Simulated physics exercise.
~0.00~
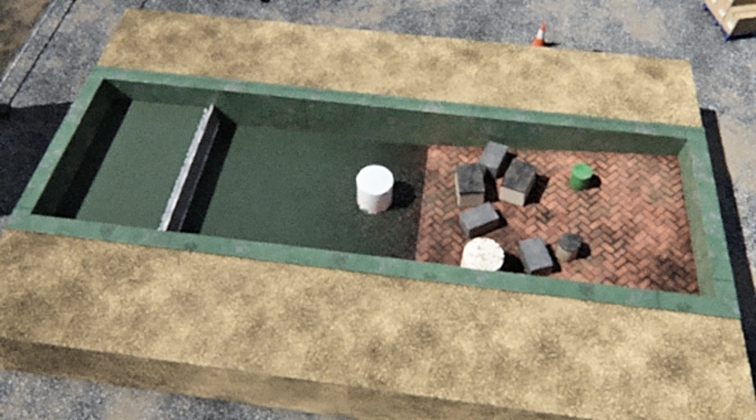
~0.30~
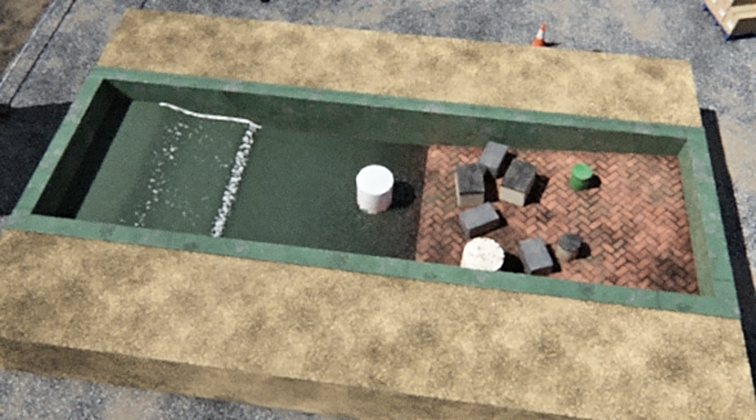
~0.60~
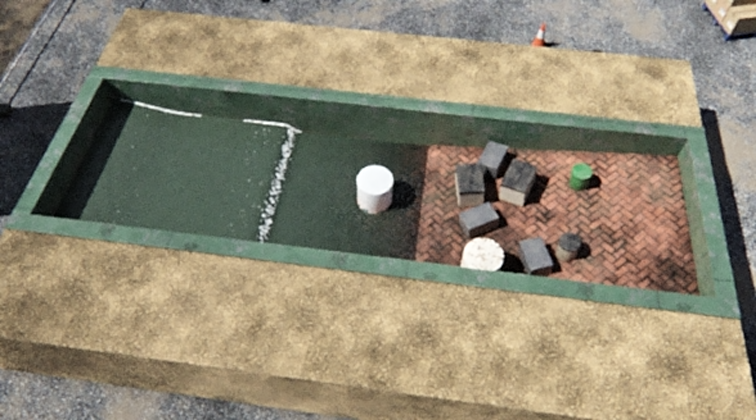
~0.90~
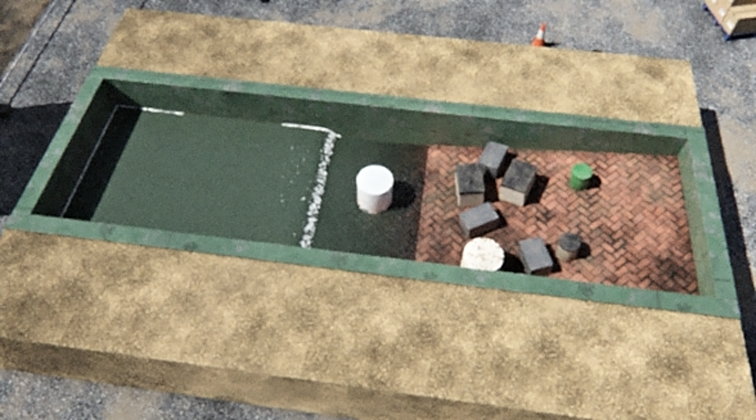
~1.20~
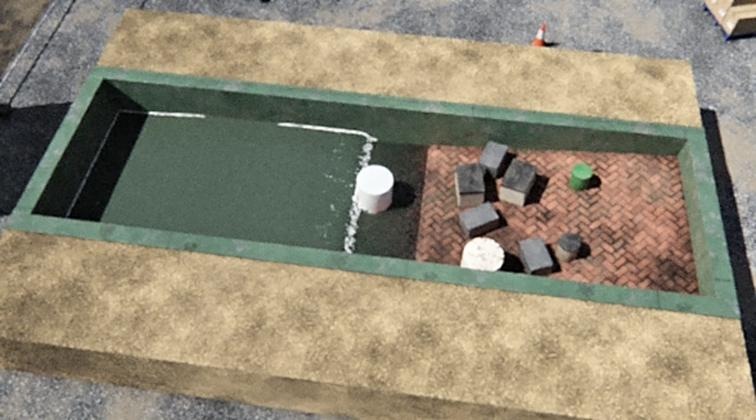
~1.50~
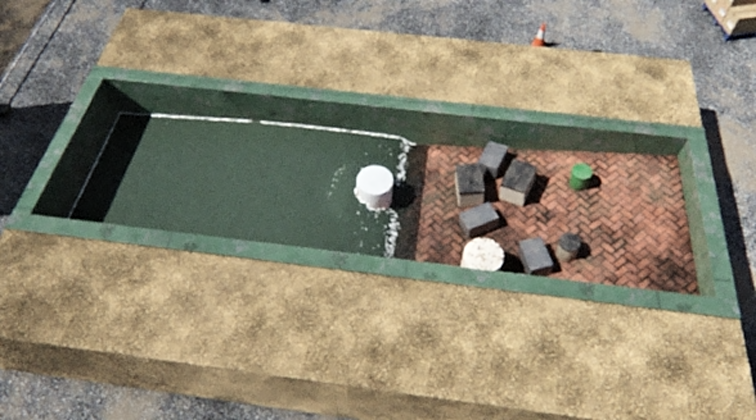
Water surged rightward along the green-walled channel in a white, foamy line once the barrier on the left was gone, washing around the white cylinder while the blocks and green pail on the bricks stayed still.
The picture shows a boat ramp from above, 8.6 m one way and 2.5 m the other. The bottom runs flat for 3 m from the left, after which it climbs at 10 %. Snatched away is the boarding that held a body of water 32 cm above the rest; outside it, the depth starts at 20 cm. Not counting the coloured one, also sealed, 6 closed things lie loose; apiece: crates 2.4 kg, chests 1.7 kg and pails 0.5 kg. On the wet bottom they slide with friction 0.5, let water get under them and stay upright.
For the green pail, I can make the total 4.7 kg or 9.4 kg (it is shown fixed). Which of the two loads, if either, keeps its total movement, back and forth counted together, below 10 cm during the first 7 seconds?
Only the heavier one does.
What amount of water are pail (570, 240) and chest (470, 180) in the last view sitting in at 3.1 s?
Some 1 cm at the first, some 10 cm at the second.
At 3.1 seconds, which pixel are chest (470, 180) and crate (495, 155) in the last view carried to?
(542, 176) and (562, 159), roughly.
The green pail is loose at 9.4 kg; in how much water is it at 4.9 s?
4 cm, roughly.
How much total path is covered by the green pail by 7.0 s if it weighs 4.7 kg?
Total path: Roughly 30 cm.
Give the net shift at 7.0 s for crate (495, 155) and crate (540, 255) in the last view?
Net displacement, in order: 120 cm; 30 cm.
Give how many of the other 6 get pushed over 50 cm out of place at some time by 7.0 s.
The total is 5.
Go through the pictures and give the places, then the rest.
In the first picture, the green pail at (584, 171), on the bottom; water covers 12.0 m2; 0 of 7 have shifted.
In the second picture, the green pail at (584, 171), on the bottom; 12.0 m2 under water; 0 of 7 have shifted.
In the third picture, the green pail at (584, 171), on the bottom; 12.0 m2 under water; 0 of 7 have shifted.
In the fourth picture, the green pail at (584, 171) rests on the ground; water covers 12.0 m2; 0 of 7 have shifted.
In the fifth picture, the green pail at (584, 171), on the bottom; 12.0 m2 under water; 0 of 7 have shifted.
In the sixth picture, the green pail at (584, 171), on the bottom; 12.0 m2 under water; 0 of 7 have shifted.
After 2.1 s the green pail would be 0 cm from its start with 4.7 kg and 0 cm from its start with 9.4 kg; 0 cm of water round it then.
After 3.1 s the green pail would be 2 cm from its start with 4.7 kg and 0 cm from its start with 9.4 kg; 3 cm of water round it then.
After 4.9 s the green pail would be 32 cm from its start with 4.7 kg and 1 cm from its start with 9.4 kg; 4 cm of water round it then.
After 7.0 s the green pail would be 32 cm from its start with 4.7 kg and 1 cm from its start with 9.4 kg; 2 cm of water round it then.
